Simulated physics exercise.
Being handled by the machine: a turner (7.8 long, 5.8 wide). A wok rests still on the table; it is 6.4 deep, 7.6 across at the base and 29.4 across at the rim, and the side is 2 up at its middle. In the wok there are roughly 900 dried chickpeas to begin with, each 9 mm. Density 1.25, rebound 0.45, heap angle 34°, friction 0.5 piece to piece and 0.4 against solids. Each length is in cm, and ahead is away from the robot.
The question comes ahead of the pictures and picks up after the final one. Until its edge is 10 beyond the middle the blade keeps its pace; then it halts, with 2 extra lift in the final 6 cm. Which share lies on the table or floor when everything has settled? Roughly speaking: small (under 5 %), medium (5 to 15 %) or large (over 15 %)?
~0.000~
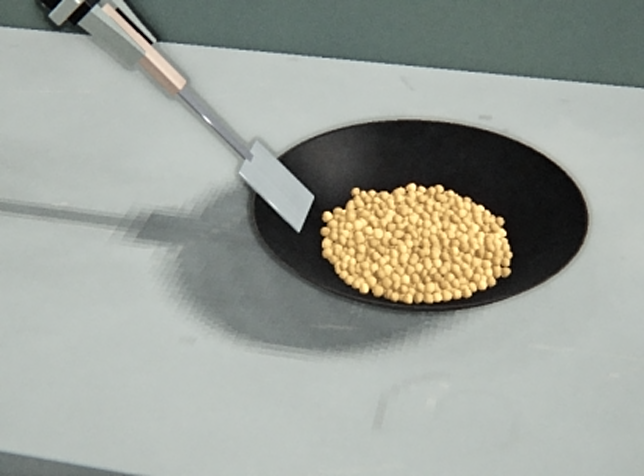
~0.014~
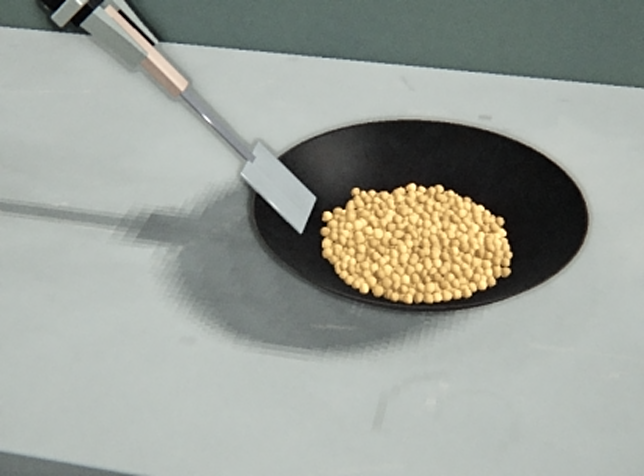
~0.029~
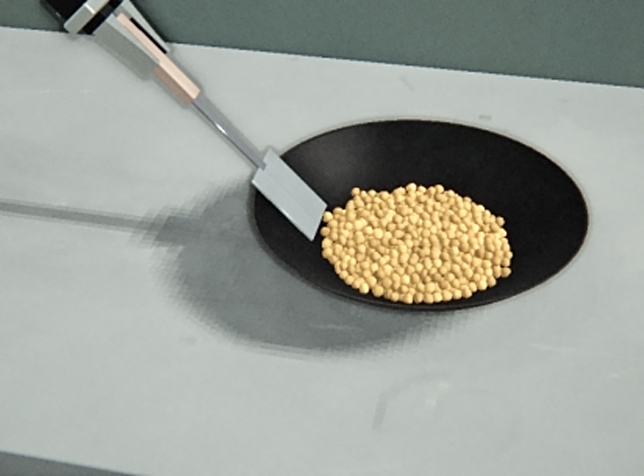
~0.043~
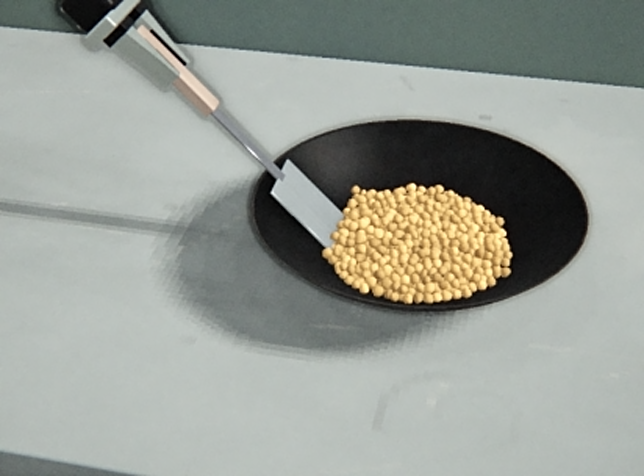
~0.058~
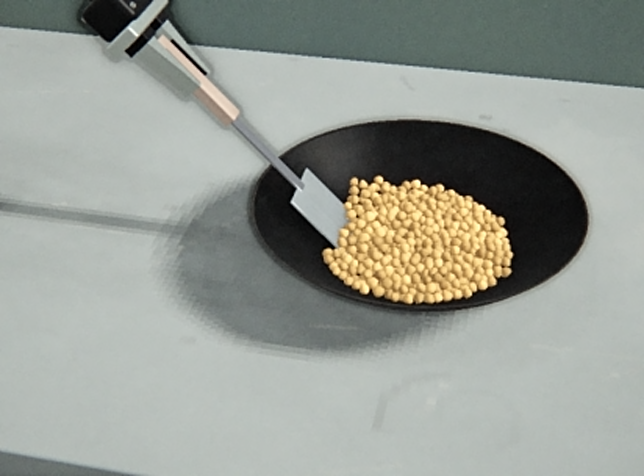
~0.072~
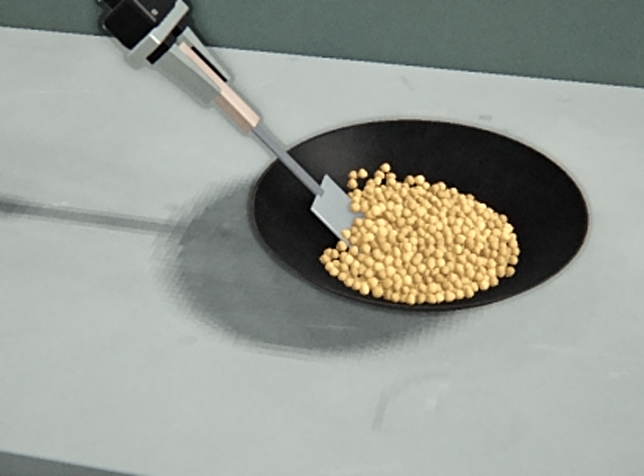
Roughly, large, over 15 %.
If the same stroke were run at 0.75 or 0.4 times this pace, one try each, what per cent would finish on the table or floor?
Around 25 per cent, then around 5 per cent, would end on the table or floor.
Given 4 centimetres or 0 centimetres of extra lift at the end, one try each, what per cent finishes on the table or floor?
Try one gives about 30 in a hundred, try two about 30 in a hundred.
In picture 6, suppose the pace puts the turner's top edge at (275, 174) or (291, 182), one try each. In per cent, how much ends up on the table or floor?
Some 5 and 20 per cent.
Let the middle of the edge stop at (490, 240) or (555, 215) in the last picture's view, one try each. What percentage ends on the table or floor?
Close to 20 and close to 35 per cent, respectively.
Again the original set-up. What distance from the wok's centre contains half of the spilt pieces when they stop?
48 cm or so.
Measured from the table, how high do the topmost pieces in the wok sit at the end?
Top of the heap: Roughly 5.5 cm above the table top.
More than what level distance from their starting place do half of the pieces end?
Some 5 cm.
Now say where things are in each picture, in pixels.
In the first frame, turner top edge at (247, 156), sloping 46°; upper third of the load around (413, 234), from x 325 to 510, top at y 190; 898 in the wok.
In the second frame, turner top edge at (250, 157), sloping 46°; upper third of the load around (413, 234), from x 325 to 510, top at y 190.
In the third frame, turner top edge at (261, 165), sloping 46°; upper third of the load around (413, 234), from x 325 to 510, top at y 190.
In the fourth frame, turner top edge at (279, 176), sloping 46°; upper third of the load around (412, 233), from x 330 to 510, top at y 190.
In the fifth frame, turner top edge at (299, 185), sloping 46°; upper third of the load around (410, 229), from x 330 to 510, top at y 180.
In the sixth frame, turner top edge at (319, 192), sloping 46°; upper third of the load around (413, 228), from x 325 to 515, top at y 170; 898 in the wok.
After 0.11 s, sloping 46°, highest piece 9 above the table; 898 in the wok.
After 0.14 s, sloping 46°, highest piece 10 above the table; 898 in the wok.
After 0.36 s, sloping 46°, highest piece 12 above the table; 633 in the wok, 70 on the table or floor, 195 on the blade or in flight.
After 1.41 s, sloping 46°, highest piece 5 above the table; 633 in the wok, 265 on the table or floor.
At rest, 633 in the wok, 265 on the table or floor. That is 30 % on the table or floor.
